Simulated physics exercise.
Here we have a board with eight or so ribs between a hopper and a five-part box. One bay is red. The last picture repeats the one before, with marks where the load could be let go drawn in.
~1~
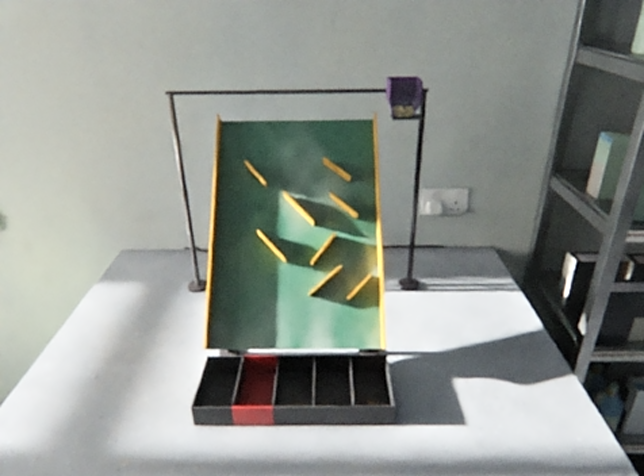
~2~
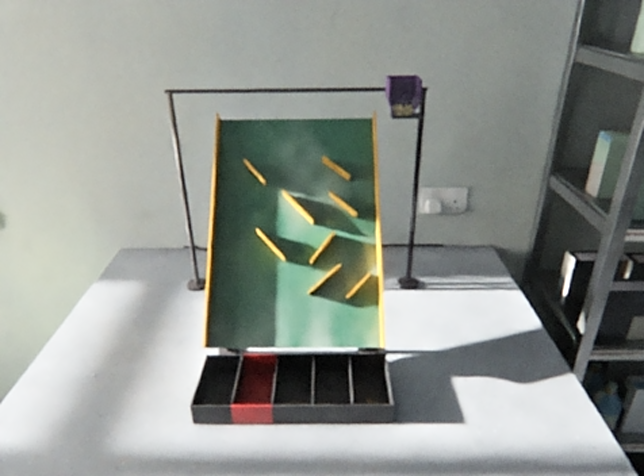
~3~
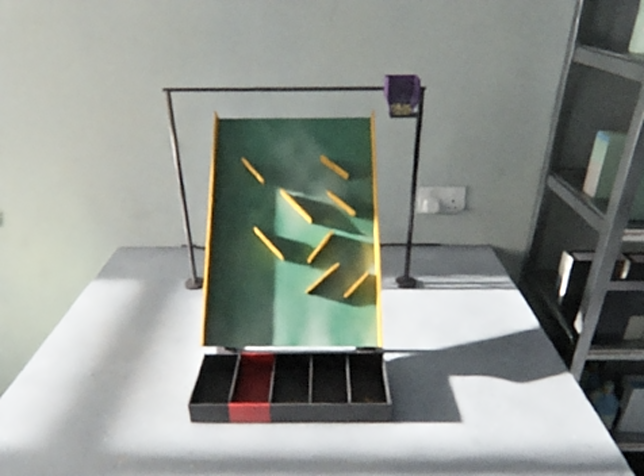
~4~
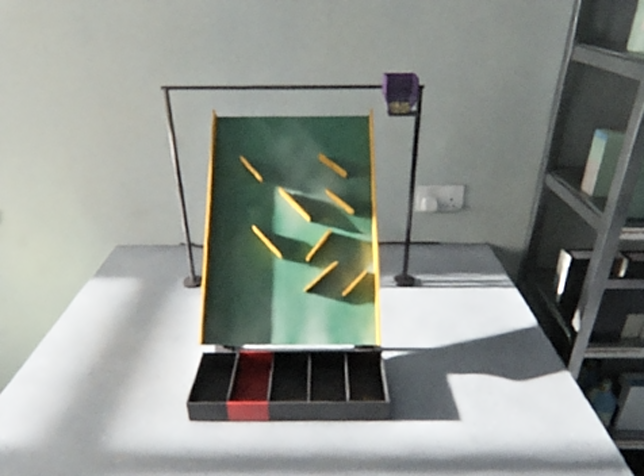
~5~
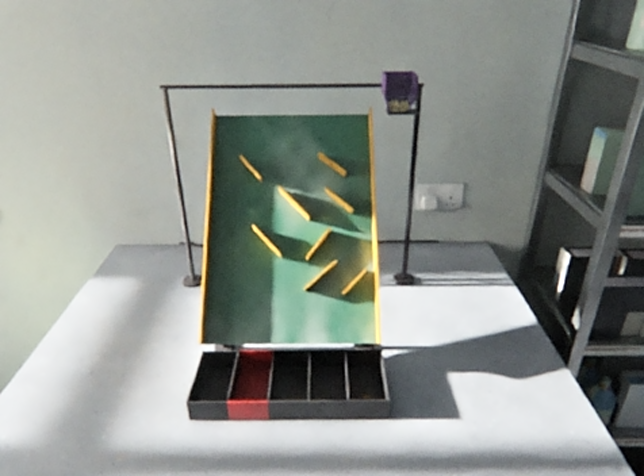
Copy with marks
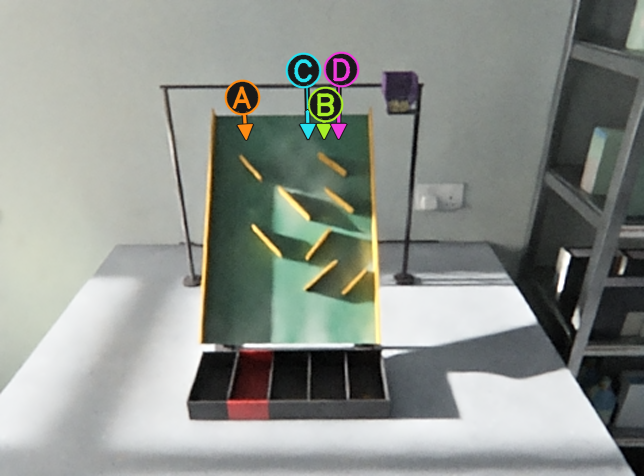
On a white table against a plain grey-green wall, seen from the front and slightly above, patches of sunlight and shadow lie around a sloping board. The green board has yellow edges and slanted yellow ribs, with a small purple container on a dark frame at upper right, a black five-part box with one red bay below, and shelves at right. Nothing on the table moves; only the view shifts very slightly.
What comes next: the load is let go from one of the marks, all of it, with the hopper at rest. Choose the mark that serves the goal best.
C.
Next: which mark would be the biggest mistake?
That is mark D.
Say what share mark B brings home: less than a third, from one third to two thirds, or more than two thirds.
Mark B gives less than a third.
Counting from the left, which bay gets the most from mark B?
It is the fifth one.
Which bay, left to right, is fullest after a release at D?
The fifth from the left.
On the marked copy, mark A meets the board at (245, 134); mark B meets the board at (324, 133); mark C meets the board at (307, 133); mark D meets the board at (338, 133).
With A, a small share in the red bay, the bulk in other bays, a small share outside the box.
With B, close to a quarter in the red bay, the bulk in other bays.
With C, close to a third in the red bay, close to half in other bays, a small share outside the box.
With D, none at all in the red bay, the whole lot in other bays.
